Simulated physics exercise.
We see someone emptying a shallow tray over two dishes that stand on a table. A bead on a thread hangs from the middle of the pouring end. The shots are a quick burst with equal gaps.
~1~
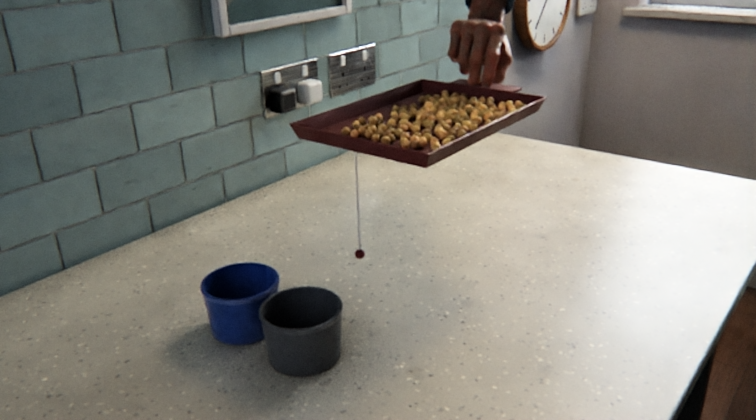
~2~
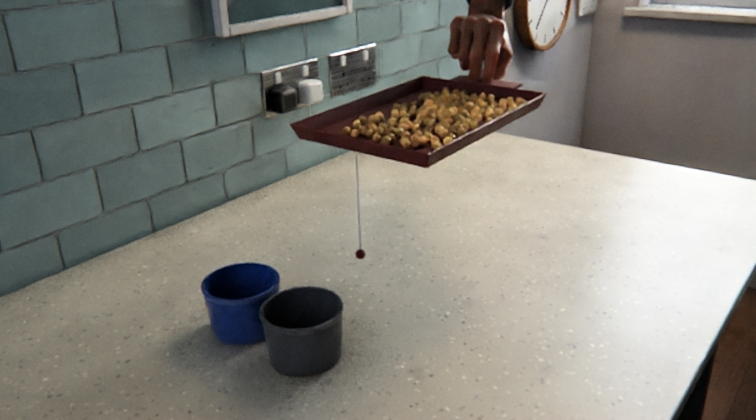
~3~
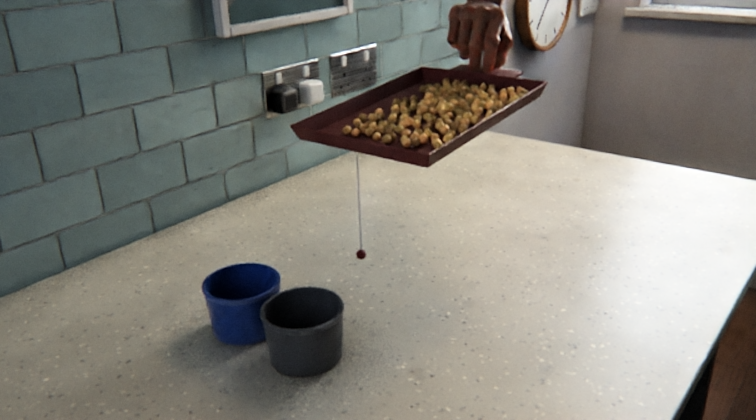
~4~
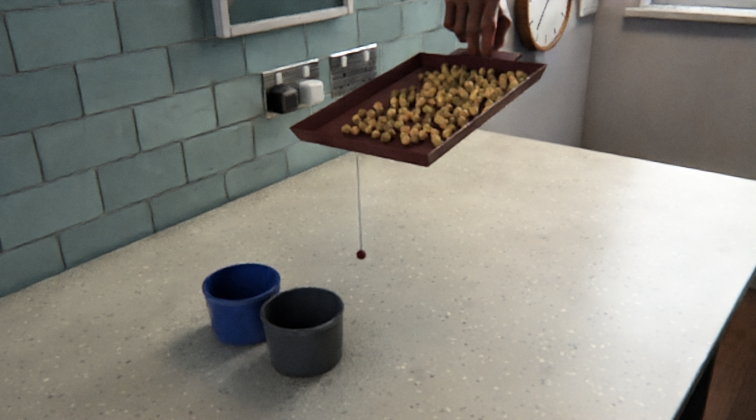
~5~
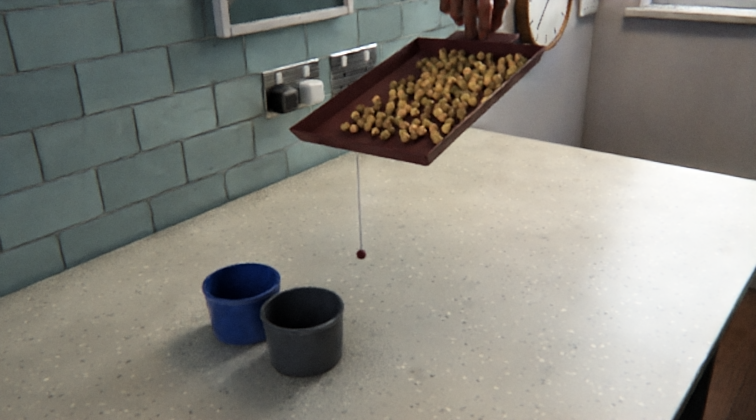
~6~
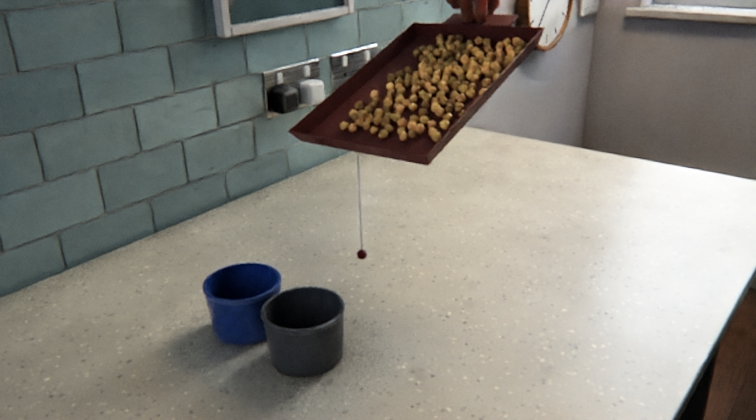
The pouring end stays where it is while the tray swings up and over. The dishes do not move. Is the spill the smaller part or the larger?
Caught overall: Less than half.
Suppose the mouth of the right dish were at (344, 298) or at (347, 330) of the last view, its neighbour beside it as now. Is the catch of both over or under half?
First the larger part, then under half.
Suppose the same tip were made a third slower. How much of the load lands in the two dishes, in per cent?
Roughly 10 in a hundred.
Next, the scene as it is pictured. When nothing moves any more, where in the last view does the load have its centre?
Near (317, 321).
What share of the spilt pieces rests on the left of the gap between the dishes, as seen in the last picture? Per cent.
It comes to 20 per cent or so.
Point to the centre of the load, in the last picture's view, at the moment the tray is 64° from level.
At about (348, 138).
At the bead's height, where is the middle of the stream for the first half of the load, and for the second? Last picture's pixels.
Early half (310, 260), late half (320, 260).
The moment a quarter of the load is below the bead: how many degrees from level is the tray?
Near 80 degrees.
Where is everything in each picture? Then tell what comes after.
The first frame shows corners of the pouring end at (298, 123) and (426, 151), level; middle of the load at (440, 116), dried chickpeas; left dish at (214, 315); right dish at (274, 345); bead on its thread at (360, 254).
The second frame shows corners of the pouring end at (298, 123) and (426, 151), level; middle of the load at (440, 114).
The third frame shows corners of the pouring end at (298, 125) and (427, 151), tipped barely, level across its low end; middle of the load at (441, 108).
The fourth frame shows corners of the pouring end at (298, 126) and (425, 151), tipped a little, level across its low end; middle of the load at (440, 99).
The fifth frame shows corners of the pouring end at (297, 127) and (424, 151), tipped clearly, level across its low end; middle of the load at (438, 89).
The sixth frame shows corners of the pouring end at (297, 128) and (424, 151), tipped clearly, level across its low end; middle of the load at (436, 80); left dish at (216, 315); right dish at (276, 346).
Soon, tray tipped steeply; most on the tray; a stray few in the right dish; a stray few in the left dish; a stray few outside both; about a quarter in the air.
A while on, tray tipped past a quarter turn; a small part on the tray; a small part in the right dish; a small part in the left dish; about two thirds outside both; about a quarter in the air.
Towards the end, tray tipped past a quarter turn; a small part in the right dish; a small part in the left dish; most outside both.
Finally, tray tipped past a quarter turn; a small part in the right dish; a small part in the left dish; most outside both.
